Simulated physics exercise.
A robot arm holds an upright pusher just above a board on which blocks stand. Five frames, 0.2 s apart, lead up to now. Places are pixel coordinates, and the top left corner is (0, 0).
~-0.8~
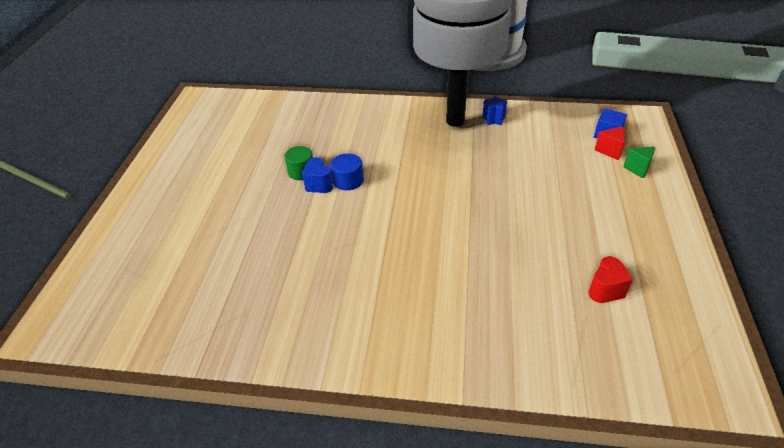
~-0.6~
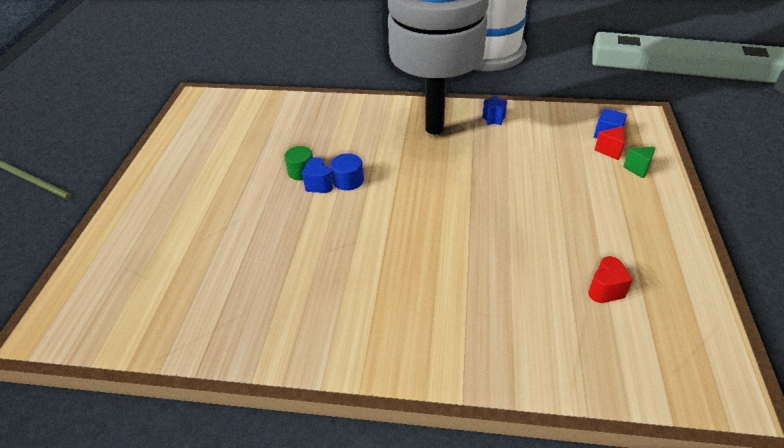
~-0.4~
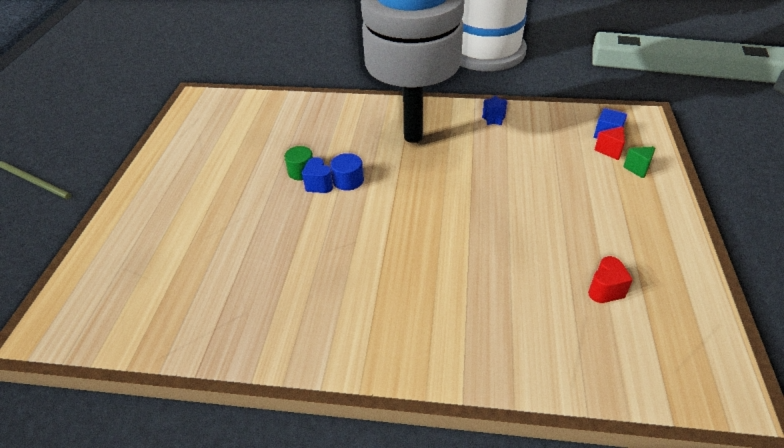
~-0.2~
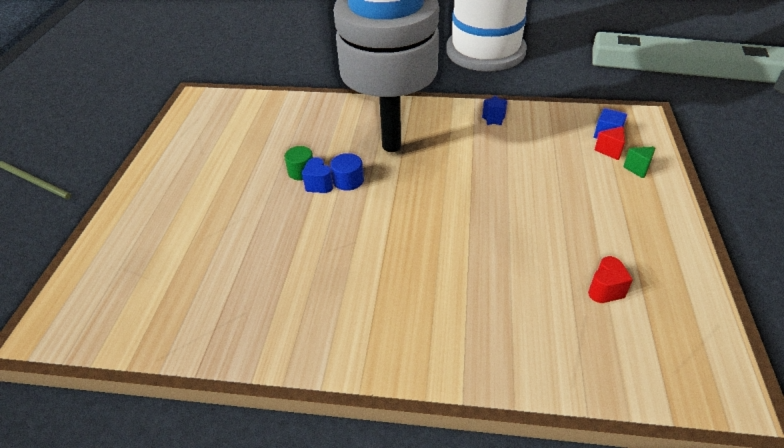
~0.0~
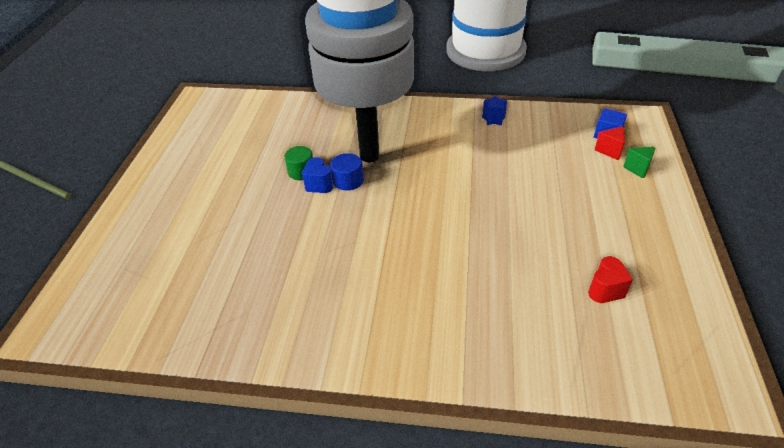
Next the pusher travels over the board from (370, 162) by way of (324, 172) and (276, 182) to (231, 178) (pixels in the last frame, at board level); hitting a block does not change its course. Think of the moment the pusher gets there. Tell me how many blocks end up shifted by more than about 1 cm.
Total: Three-plus.
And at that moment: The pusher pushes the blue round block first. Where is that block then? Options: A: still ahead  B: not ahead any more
Choice B: Not ahead any more.
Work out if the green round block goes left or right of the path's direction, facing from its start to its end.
The shift goes right.
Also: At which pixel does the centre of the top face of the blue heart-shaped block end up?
It will end up at (301, 176).
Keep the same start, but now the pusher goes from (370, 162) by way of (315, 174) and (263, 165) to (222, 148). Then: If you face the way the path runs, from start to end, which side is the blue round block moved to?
Gets pushed left.
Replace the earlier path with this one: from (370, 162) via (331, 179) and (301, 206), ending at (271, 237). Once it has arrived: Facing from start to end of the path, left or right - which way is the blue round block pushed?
The shift is leftward.
What follows on the original path. One third of the way, pusher (321, 167); green round block (296, 154); blue heart-shaped block (309, 171), turned 25° clockwise; blue round block (337, 168).
Two thirds of the way, pusher (275, 176); green round block (258, 153); blue heart-shaped block (301, 176), turned 30° anticlockwise; blue round block (337, 168).
At the end, pusher (229, 172); green round block (239, 145); blue heart-shaped block (301, 176), turned 30° anticlockwise; blue round block (337, 168).
